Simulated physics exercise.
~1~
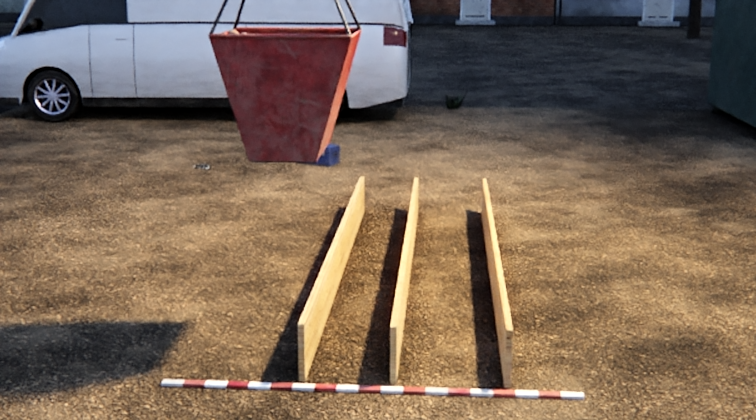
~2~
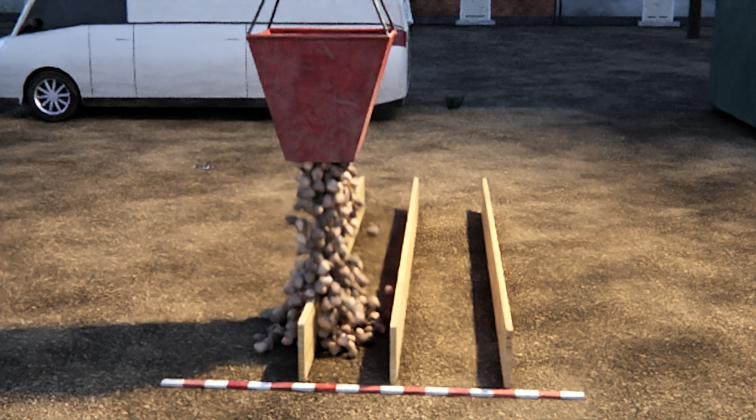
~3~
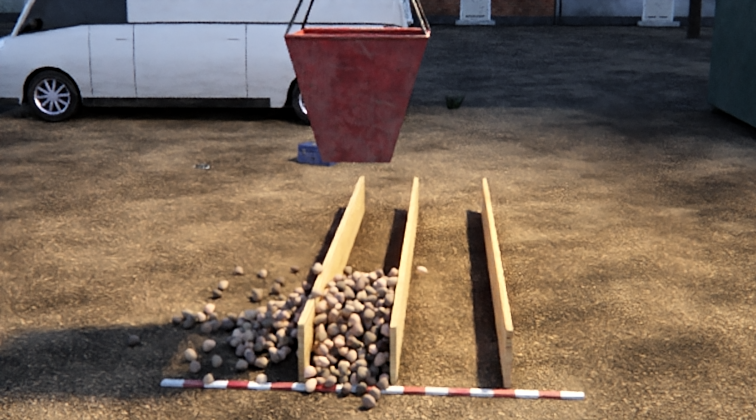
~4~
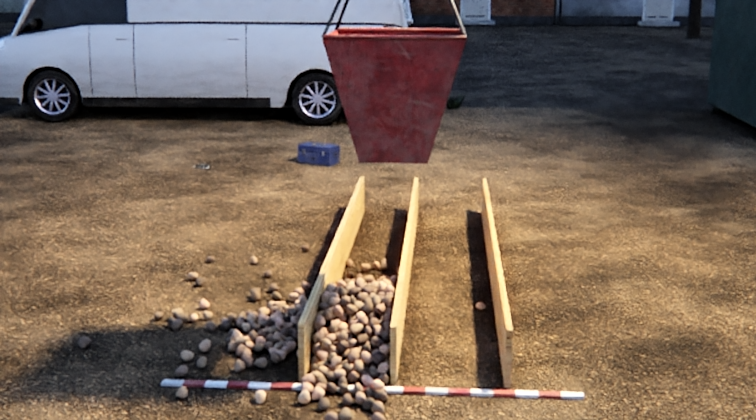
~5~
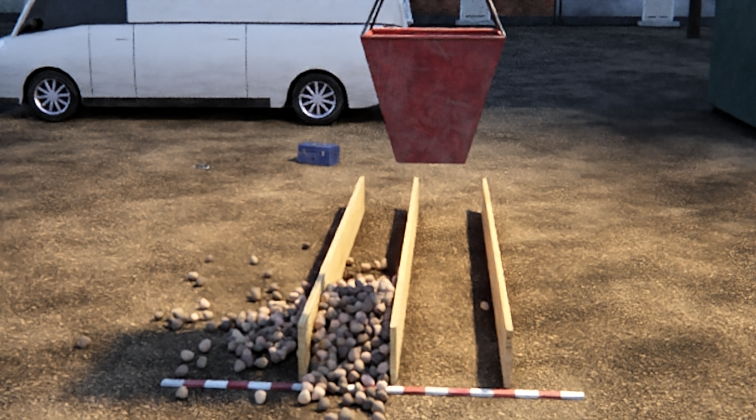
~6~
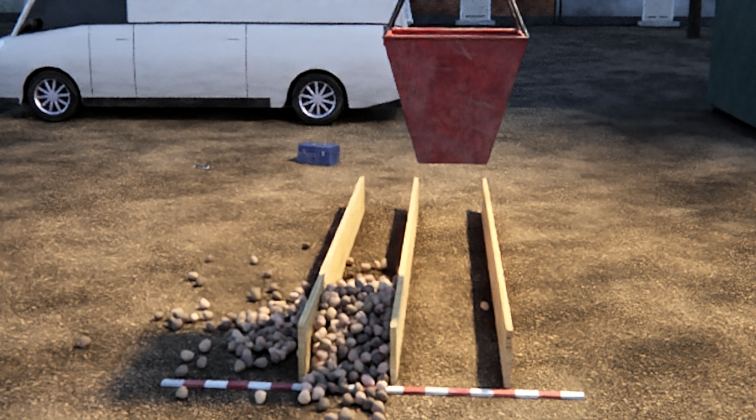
On a patch of rough brown ground, with a white vehicle parked behind, a red skip hangs above three upright wooden planks and a red-and-white striped staff. The skip moves steadily to the right and drops a stream of smooth, rounded stones over the leftmost plank. The stones pile up in the left bay, while others tumble out to the left of it. The emptied skip keeps gliding right, revealing a small blue block behind. At the end most stones lie heaped in the left bay, a smaller part is scattered left of it, and the right bay is almost bare.
